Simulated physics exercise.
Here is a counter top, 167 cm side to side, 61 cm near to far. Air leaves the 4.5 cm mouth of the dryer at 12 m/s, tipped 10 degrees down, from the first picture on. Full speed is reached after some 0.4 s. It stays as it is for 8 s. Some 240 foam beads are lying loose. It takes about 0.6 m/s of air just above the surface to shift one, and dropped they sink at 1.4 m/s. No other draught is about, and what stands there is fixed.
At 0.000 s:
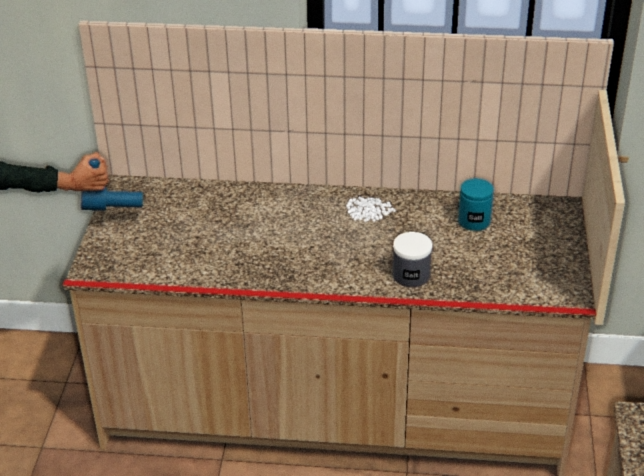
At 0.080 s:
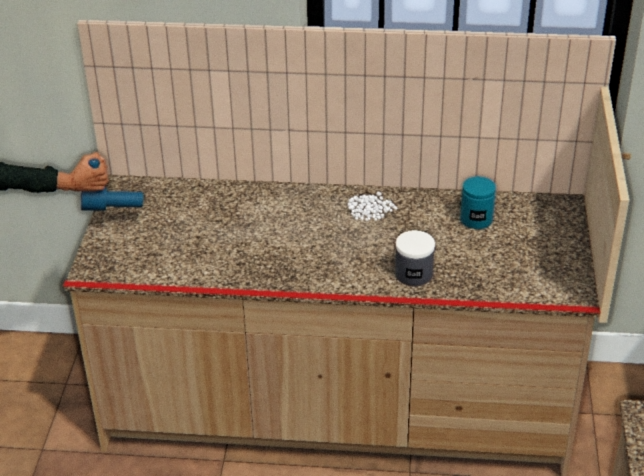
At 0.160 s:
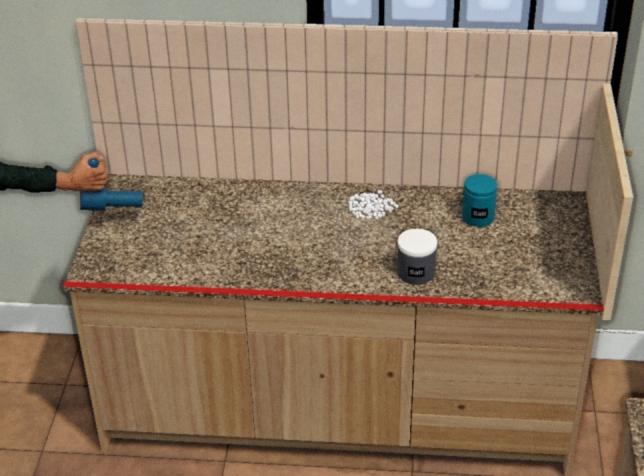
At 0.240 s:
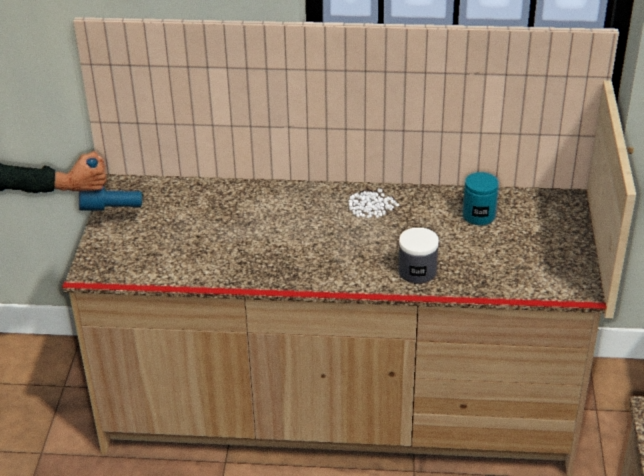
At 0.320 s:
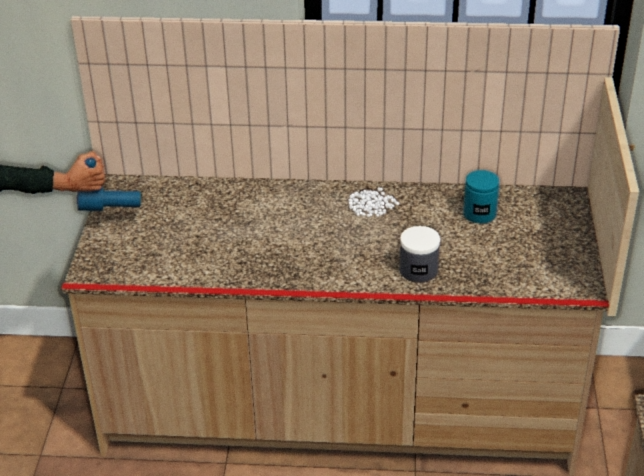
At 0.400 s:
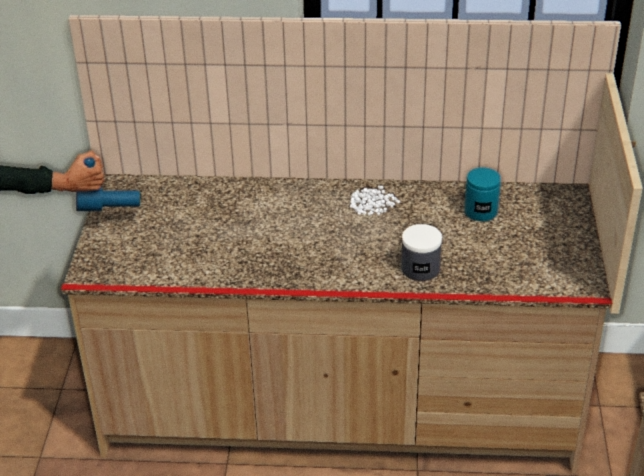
A hand held a blue dryer at the left end of a speckled counter top, while the small pile of white foam beads and the two jars stayed put and nothing noticeably stirred.
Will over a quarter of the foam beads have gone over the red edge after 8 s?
Answer: Yes.
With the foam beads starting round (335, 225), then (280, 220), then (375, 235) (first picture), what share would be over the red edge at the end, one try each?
In that order: 100 %, 80 %, 100 %.
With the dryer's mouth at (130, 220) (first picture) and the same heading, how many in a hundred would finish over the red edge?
Then about 100 %.
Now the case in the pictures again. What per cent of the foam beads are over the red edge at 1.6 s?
About 20 %.
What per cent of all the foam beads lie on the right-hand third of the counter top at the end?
About 15 %.
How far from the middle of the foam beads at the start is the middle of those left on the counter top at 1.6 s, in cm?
Roughly 60 cm.
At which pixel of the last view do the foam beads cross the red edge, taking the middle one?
Around (583, 303).
After 1.6 s, 78 % are on the move or not yet settled, 22 % are over the red edge; the middle of those still in play is near (553, 257).
After 2.6 s, 30 % are on the move or not yet settled, 73 % are over the red edge; the middle of those still in play is near (466, 265).
After 4.4 s, 15 % are on the move or not yet settled, 82 % are over the red edge; the middle of those still in play is near (460, 264).
After 8.0 s, at the end, 85 % are over the red edge.
